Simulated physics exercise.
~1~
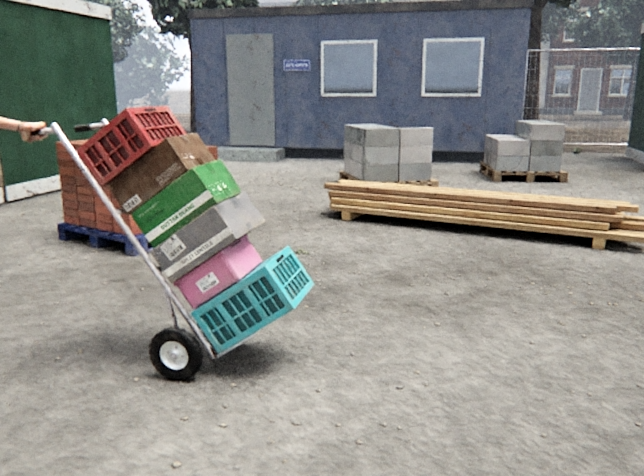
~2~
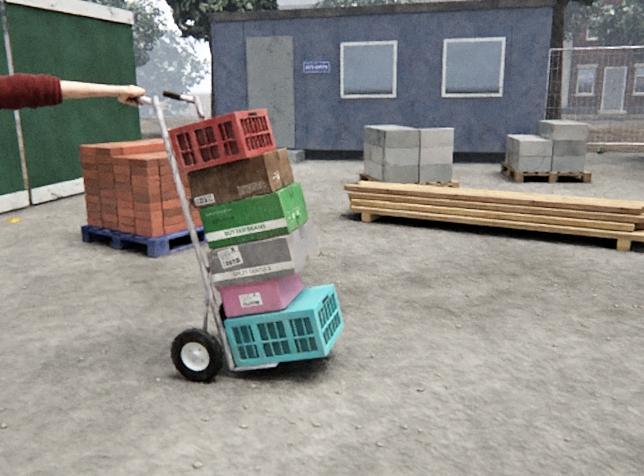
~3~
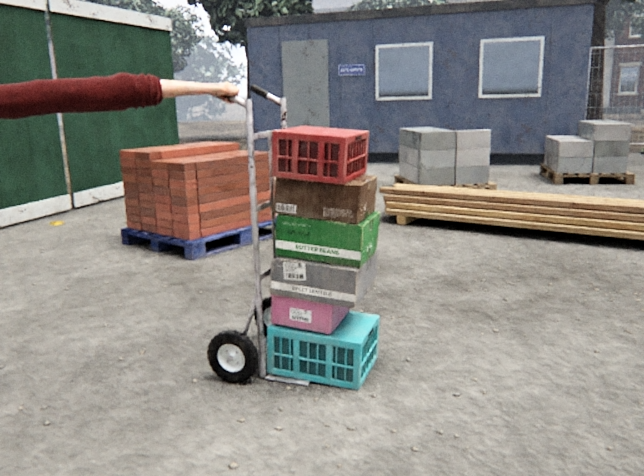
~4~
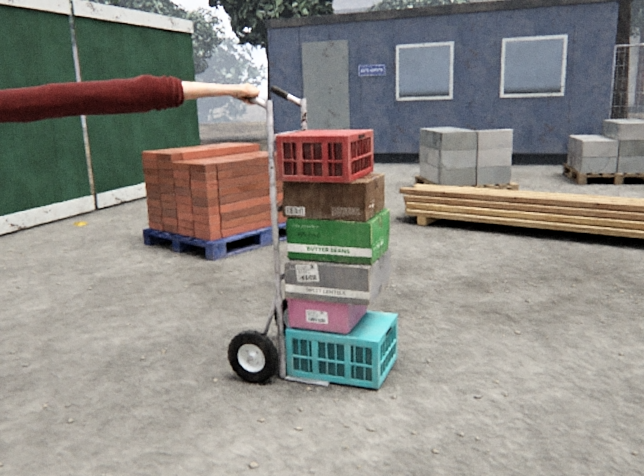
A red-sleeved arm tilting a loaded hand truck upright in a yard, its stack of boxes and crates staying on.
